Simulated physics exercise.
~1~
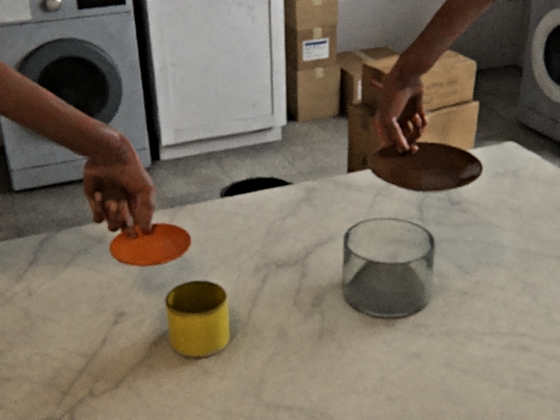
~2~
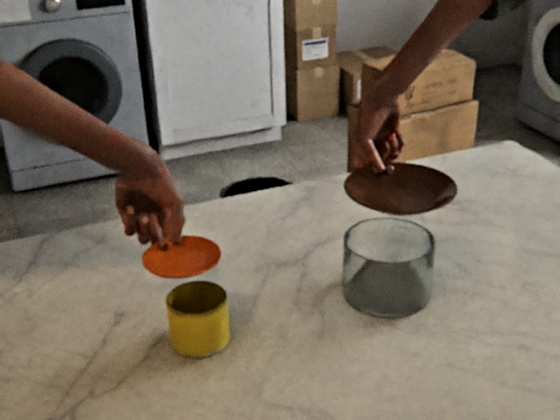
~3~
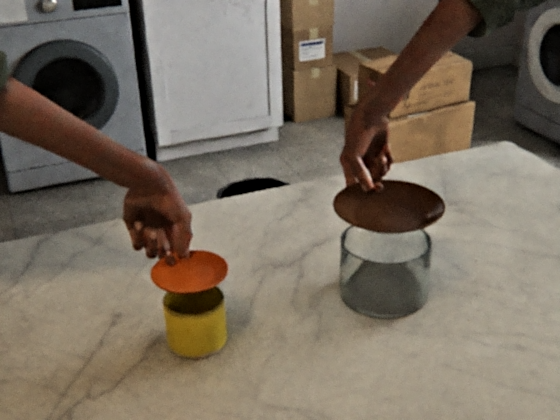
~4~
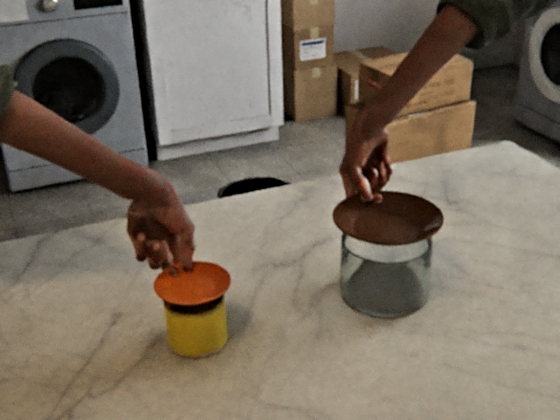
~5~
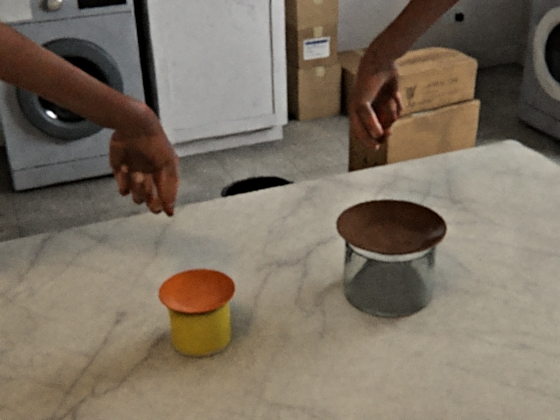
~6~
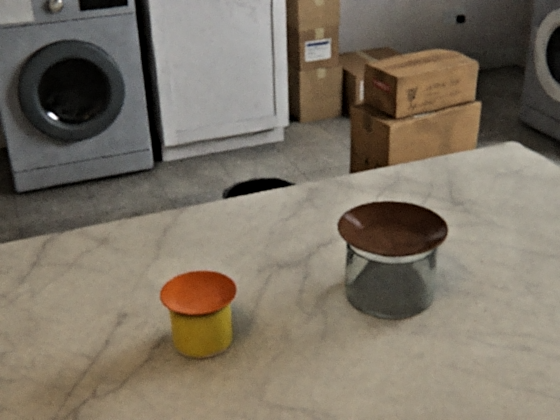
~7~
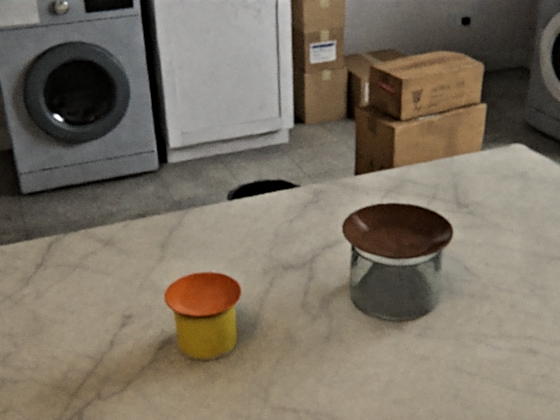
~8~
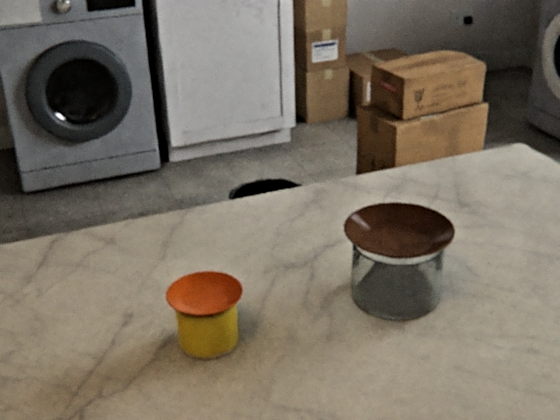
Orange plate and brown saucer being lowered by two hands onto a yellow mug and a glass, left resting on the rims.
